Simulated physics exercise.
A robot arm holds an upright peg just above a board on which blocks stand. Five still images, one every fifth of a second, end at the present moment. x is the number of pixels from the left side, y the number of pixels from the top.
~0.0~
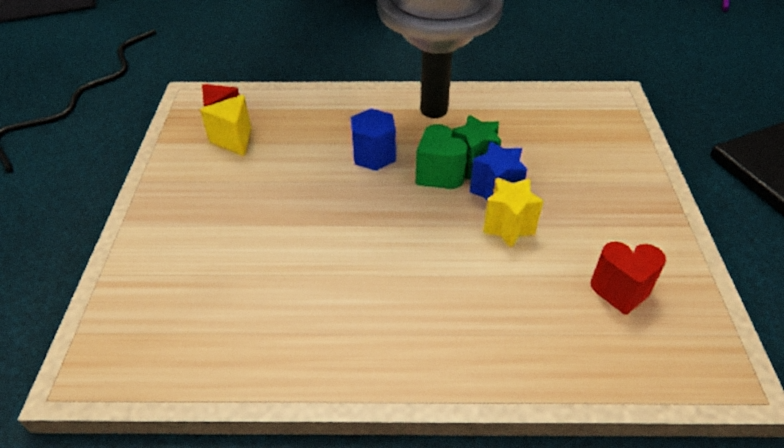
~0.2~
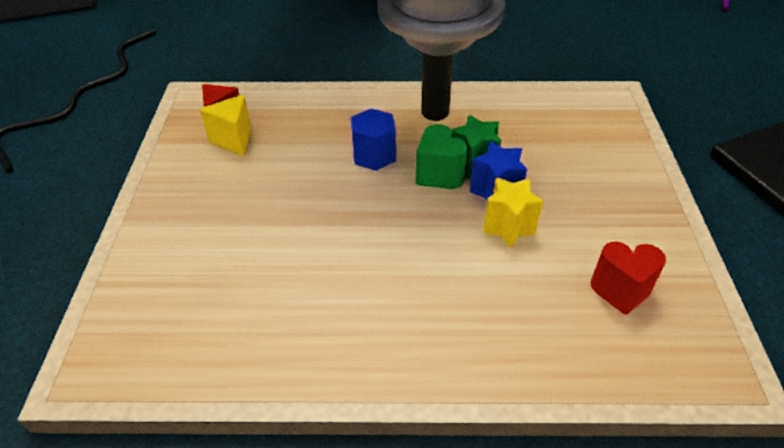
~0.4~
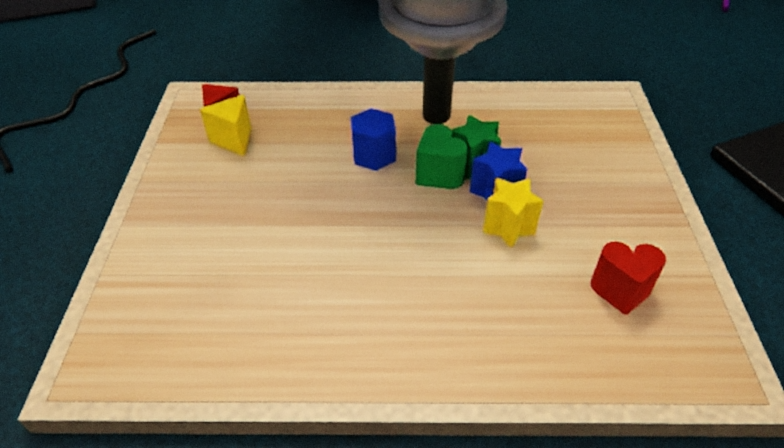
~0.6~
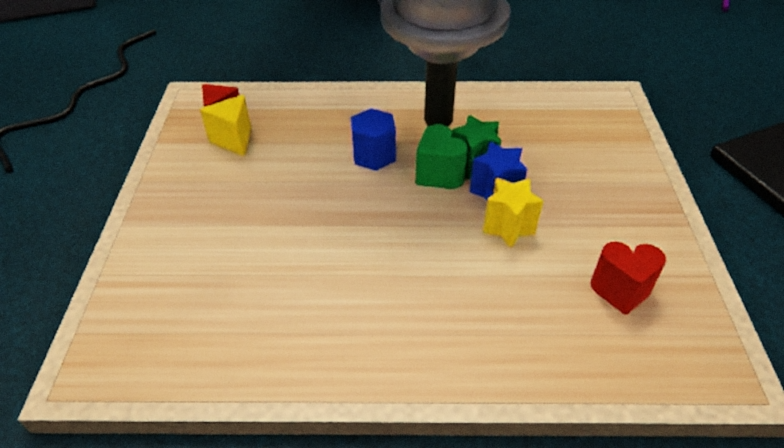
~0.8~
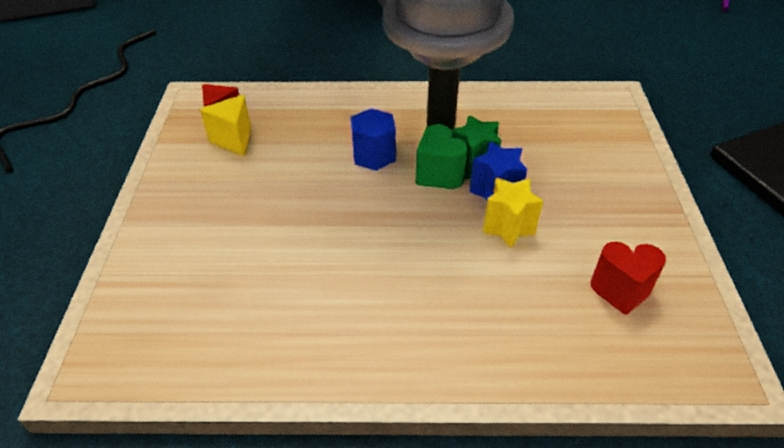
A robot arm's dark upright peg moves slightly toward the viewer and a little right over a wooden board, its lower end passing behind the green heart block, while the red, yellow, blue and green blocks stay still.
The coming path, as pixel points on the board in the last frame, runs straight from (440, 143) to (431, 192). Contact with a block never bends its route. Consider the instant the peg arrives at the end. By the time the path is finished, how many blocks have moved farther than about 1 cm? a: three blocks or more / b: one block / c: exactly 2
That would be b.
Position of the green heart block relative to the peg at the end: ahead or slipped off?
When the path is over, you would find the green heart block still in front of the peg.
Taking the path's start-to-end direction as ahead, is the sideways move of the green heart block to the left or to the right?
Slides left.
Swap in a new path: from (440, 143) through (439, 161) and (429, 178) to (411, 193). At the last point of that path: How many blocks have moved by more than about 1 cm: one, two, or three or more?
The answer is a single block.
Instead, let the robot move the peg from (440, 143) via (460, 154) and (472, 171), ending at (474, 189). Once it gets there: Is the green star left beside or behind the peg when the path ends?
Yes, that is how it ends up.
On the path given first. Halfway along, peg (436, 152); green heart block (443, 162).
At the end, peg (432, 177); green heart block (449, 188), turned 35° anticlockwise; green star still.
